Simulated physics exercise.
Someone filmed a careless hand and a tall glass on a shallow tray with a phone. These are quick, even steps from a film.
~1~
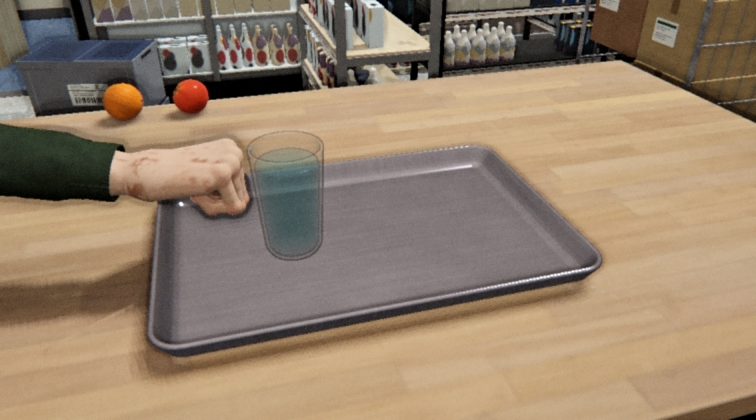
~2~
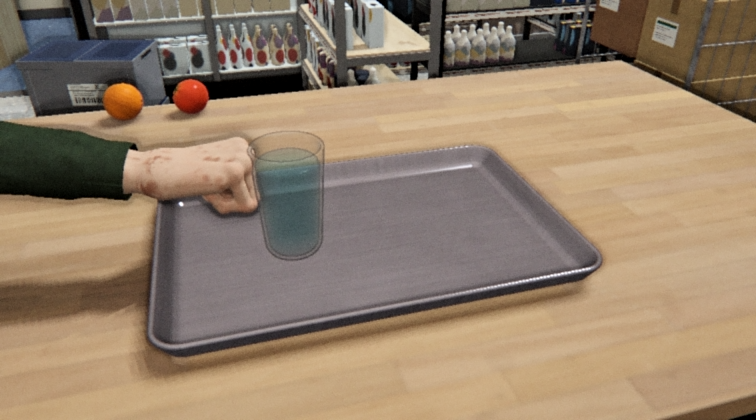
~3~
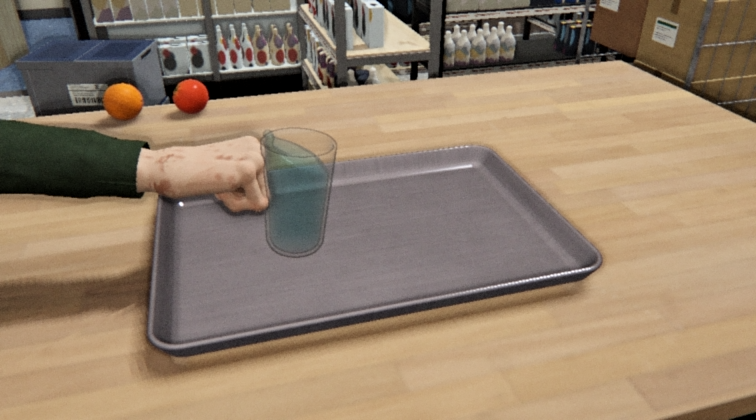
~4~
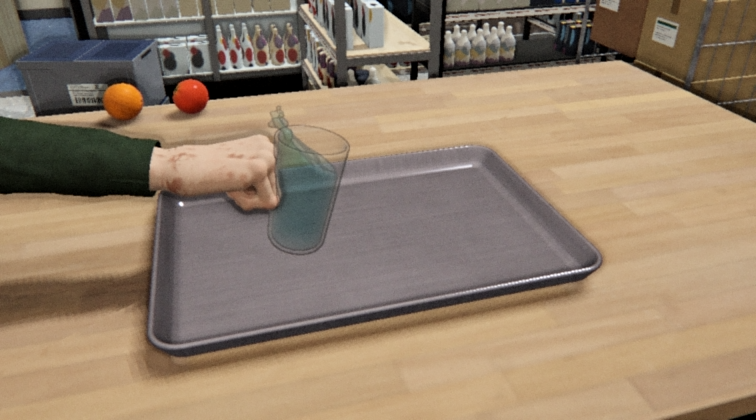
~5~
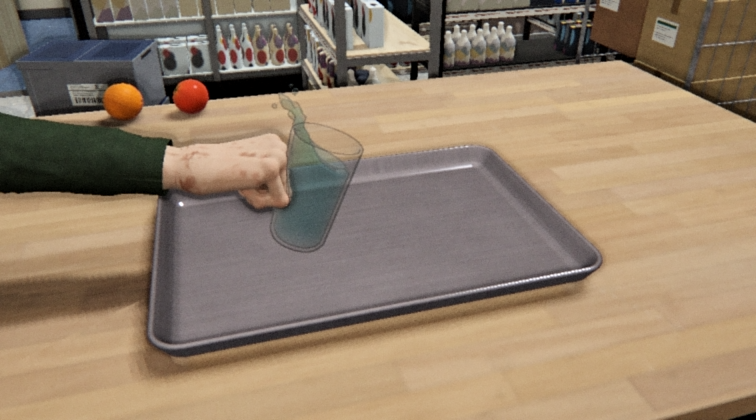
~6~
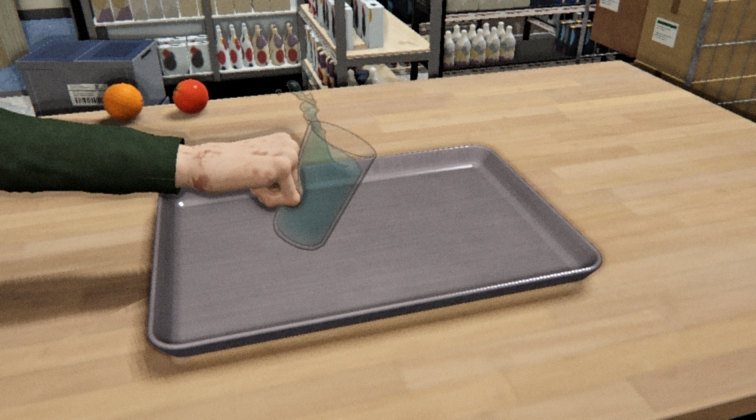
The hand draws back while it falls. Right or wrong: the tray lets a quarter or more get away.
Right.
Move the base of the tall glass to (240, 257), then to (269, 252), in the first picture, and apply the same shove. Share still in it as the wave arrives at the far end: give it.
The first comes to 45 per cent, the other to 50 per cent.
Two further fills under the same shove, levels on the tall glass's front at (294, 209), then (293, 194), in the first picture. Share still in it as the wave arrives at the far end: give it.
In order, 75 and 65 in a hundred.
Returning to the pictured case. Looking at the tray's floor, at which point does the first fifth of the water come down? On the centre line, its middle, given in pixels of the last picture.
Roughly at (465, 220).
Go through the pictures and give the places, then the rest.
In the first picture, it leans 0°; its right rim is at (321, 144); the water meets the walls at (253, 164) and (318, 156); the tray's far rim is at (537, 195); the tray is clear ahead.
In the second picture, it leans 0°; its right rim is at (321, 144); the water meets the walls at (254, 163) and (318, 155).
In the third picture, it leans 6°; its right rim is at (334, 143); the water meets the walls at (266, 141) and (320, 157); 1 per cent is over the edge.
In the fourth picture, it leans 13°; its right rim is at (347, 144); the water meets the walls at (277, 137) and (335, 164); 2 per cent is over the edge.
In the fifth picture, it leans 20°; its right rim is at (360, 147); the water meets the walls at (286, 161) and (348, 163); 3 per cent is over the edge.
In the sixth picture, it leans 27°; its right rim is at (373, 151); the water meets the walls at (293, 173) and (360, 162); 4 per cent is over the edge.
A moment on, the tall glass lies on its side and 88 per cent is in the glass, 0 on the tray and 12 above or beyond its rim.
Next, the tall glass lies on its side and 45 per cent is in the glass, 46 on the tray and 8 above or beyond its rim.
Then the tall glass lies on its side and 26 per cent is in the glass, 43 on the tray and 32 above or beyond its rim.
Later the tall glass lies on its side and 14 per cent is in the glass, 46 on the tray and 40 above or beyond its rim.
At rest 60 per cent is held by tray and glass, 40 is off the tray.
